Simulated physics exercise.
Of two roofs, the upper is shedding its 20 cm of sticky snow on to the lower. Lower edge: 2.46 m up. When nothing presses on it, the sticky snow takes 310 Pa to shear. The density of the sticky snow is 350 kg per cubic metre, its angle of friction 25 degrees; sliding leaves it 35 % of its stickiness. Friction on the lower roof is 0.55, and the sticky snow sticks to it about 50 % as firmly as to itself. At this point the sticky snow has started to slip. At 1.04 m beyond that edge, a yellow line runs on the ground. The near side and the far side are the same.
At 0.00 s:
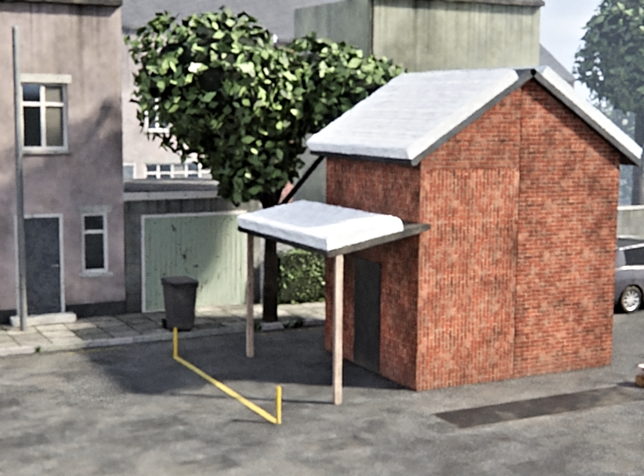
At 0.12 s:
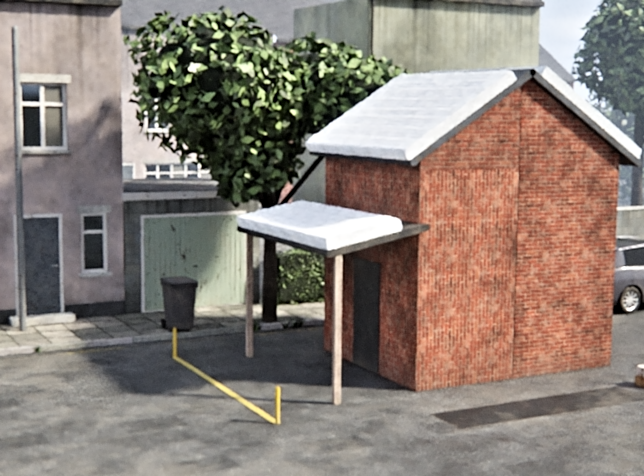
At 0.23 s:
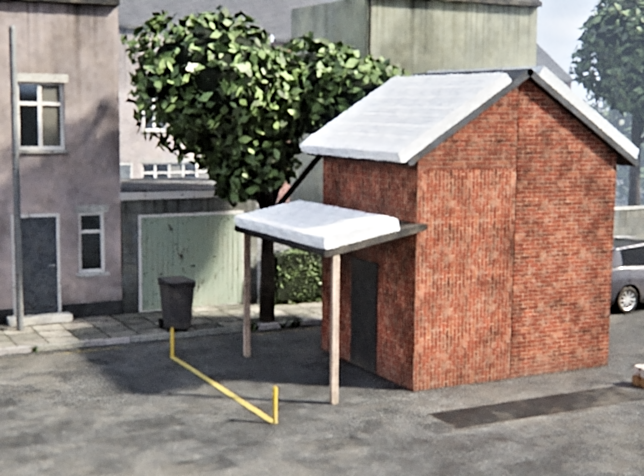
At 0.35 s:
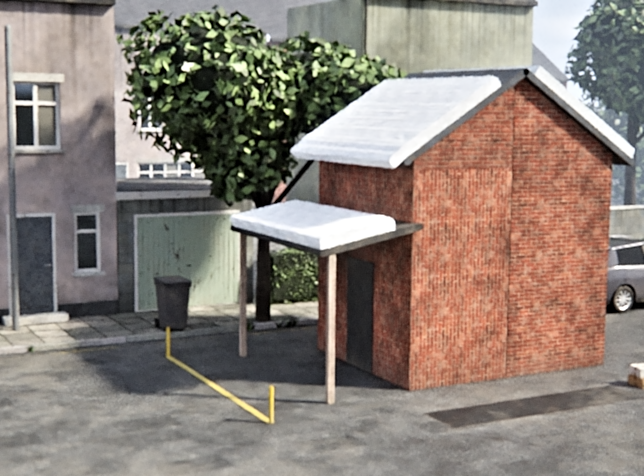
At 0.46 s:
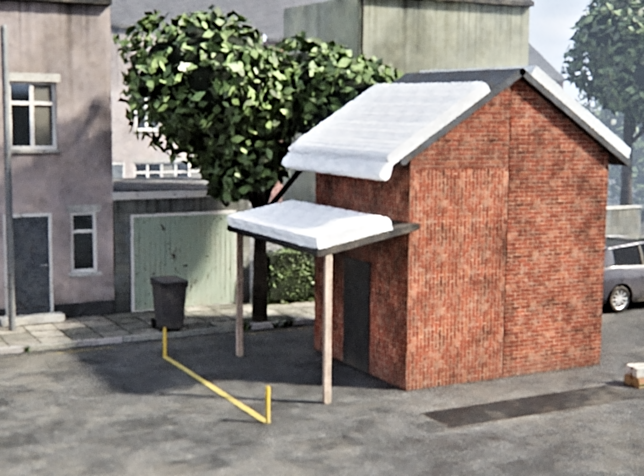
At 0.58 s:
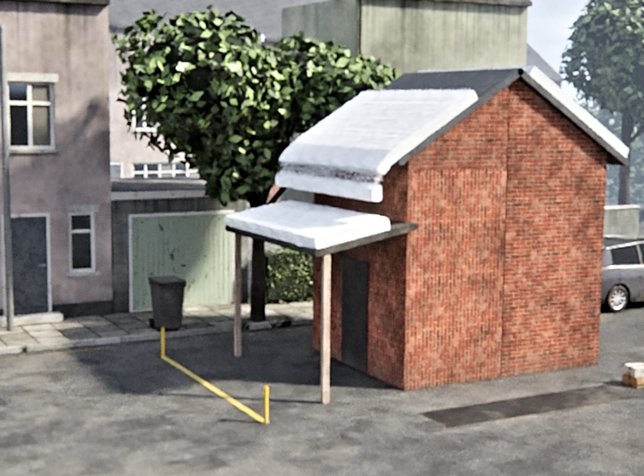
In a paved yard, a small red brick building stands with thick white snow on its pitched roof and on the lower canopy at its left. The upper layer slowly slides down the slope, baring dark roof near the ridge, then pokes past the edge above the canopy and cracks across.
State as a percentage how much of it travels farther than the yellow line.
Roughly 53 per cent travels past the yellow line.
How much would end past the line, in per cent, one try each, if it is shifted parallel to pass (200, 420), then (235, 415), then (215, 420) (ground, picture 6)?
First try 35 per cent, second 50 per cent, third 40 per cent.
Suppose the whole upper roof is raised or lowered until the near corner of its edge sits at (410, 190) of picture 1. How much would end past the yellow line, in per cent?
In that case it would be around 35 percent.
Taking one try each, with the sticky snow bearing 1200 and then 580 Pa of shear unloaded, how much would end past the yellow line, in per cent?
Result: 25 % for the first case, 45 % for the second.
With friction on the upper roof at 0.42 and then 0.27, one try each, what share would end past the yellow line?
Roughly 30 per cent first, roughly 45 per cent second.
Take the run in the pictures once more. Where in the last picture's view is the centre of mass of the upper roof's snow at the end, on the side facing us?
I'd place it around (205, 371).
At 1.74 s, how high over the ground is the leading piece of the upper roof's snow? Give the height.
0.0 m, more or less.
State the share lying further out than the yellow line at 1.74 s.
Roughly 40 per cent.
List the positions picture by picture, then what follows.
The first picture shows front end of the sticky snow at (410, 154).
The second picture shows front end of the sticky snow at (408, 156), its middle shifted 2.6 cm.
The third picture shows front end of the sticky snow at (402, 150), its middle shifted 10 cm, 4 % of it past the upper edge, in one piece.
The fourth picture shows front end of the sticky snow at (392, 159), its middle shifted 23 cm, 9 % of it past the upper edge, in one piece.
The fifth picture shows front end of the sticky snow at (382, 170), its middle shifted 42 cm, 17 % of it past the upper edge, cracking.
The sixth picture shows front end of the sticky snow at (372, 192), its middle shifted 66 cm, 27 % of it past the upper edge, cracking.
By 1.11 s, none is below the lower edge and 0 % is past the line.
By 1.74 s, 56 % is below the lower edge and 38 % is past the line.
By 2.37 s, 60 % is below the lower edge and 53 % is past the line.
By 3.00 s, 60 % is below the lower edge and 53 % is past the line.
By 3.10 s, at the end, 60 % is below the lower edge and 53 % is past the line.
